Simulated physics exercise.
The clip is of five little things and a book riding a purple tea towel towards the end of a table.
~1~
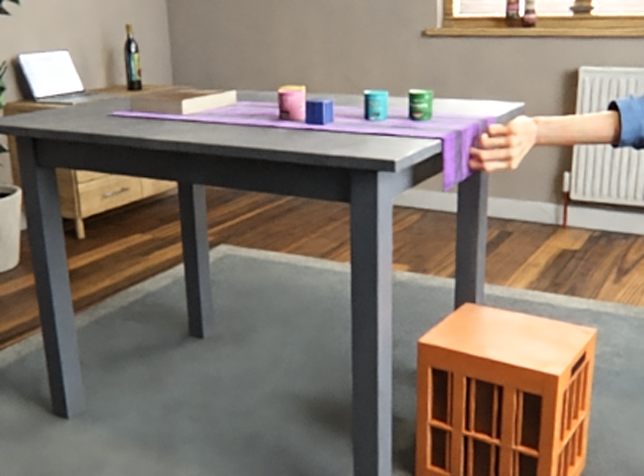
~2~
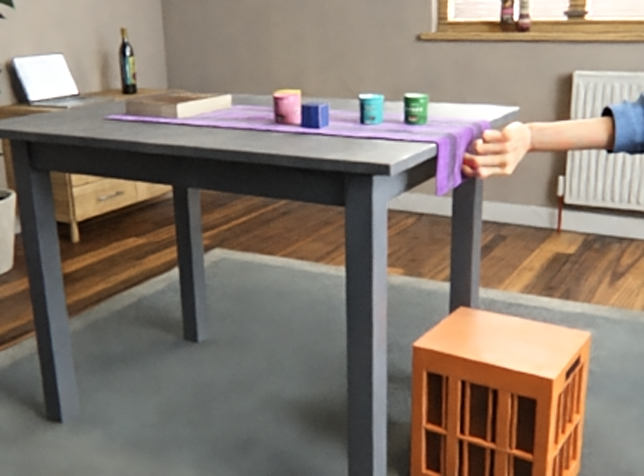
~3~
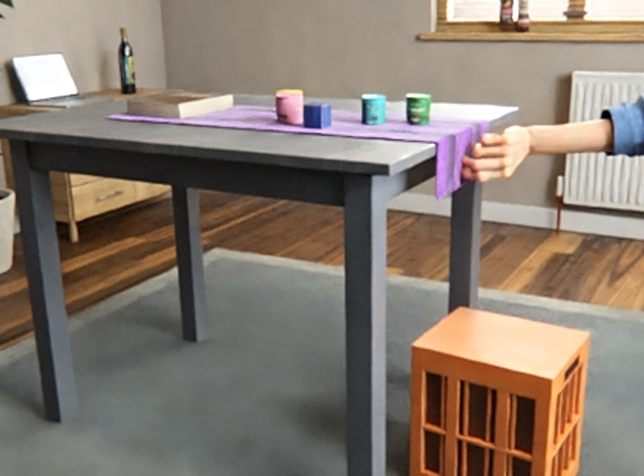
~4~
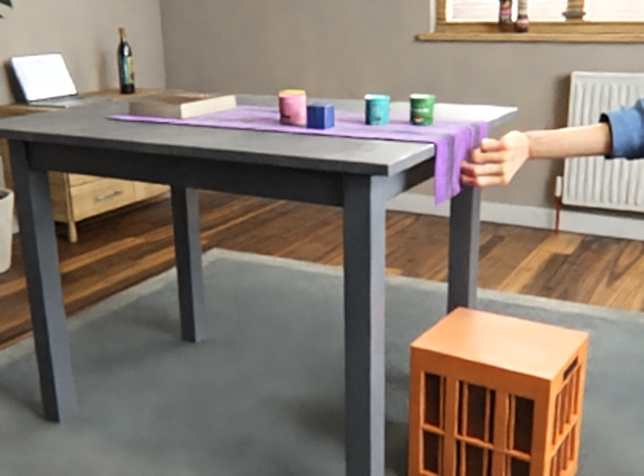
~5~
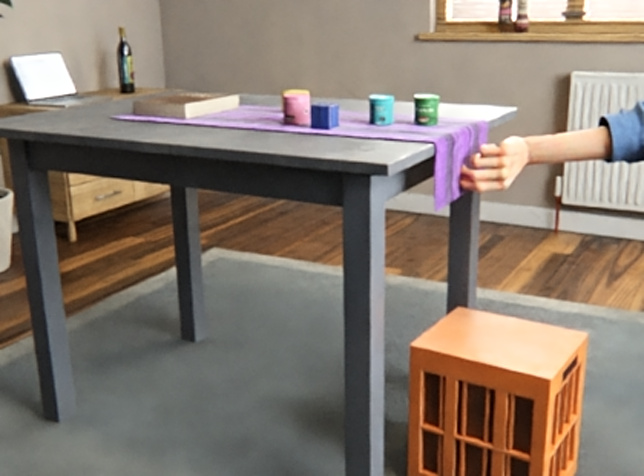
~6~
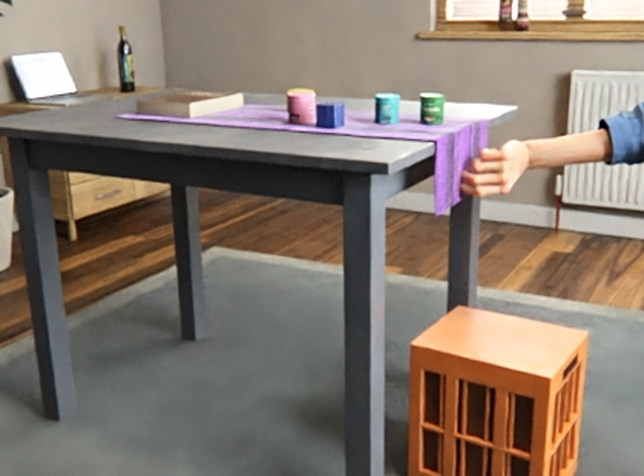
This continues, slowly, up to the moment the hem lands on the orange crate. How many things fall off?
It carries off three.
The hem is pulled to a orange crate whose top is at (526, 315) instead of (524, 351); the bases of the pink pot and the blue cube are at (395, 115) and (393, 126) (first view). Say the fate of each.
The pink pot goes over, the blue cube goes over.
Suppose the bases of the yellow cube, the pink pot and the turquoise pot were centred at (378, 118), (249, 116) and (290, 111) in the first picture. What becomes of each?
The yellow cube comes down; the pink pot remains up; the turquoise pot stays on.
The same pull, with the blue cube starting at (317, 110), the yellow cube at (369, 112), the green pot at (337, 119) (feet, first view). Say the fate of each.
The blue cube keeps its place on top; the yellow cube comes down; the green pot tumbles off.
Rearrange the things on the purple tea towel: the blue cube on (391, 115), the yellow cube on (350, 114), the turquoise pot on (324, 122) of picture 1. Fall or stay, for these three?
The blue cube tumbles off; the yellow cube is carried off; the turquoise pot falls.
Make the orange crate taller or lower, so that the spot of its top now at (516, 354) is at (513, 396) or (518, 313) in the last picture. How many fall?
Then 4 and 2.
Soon after, hem near (462, 278); green pot gone.
After that, hem on the crate; green pot, turquoise pot and blue cube gone.
In the end, hem on the crate; green pot, turquoise pot and blue cube gone. The answer is three.
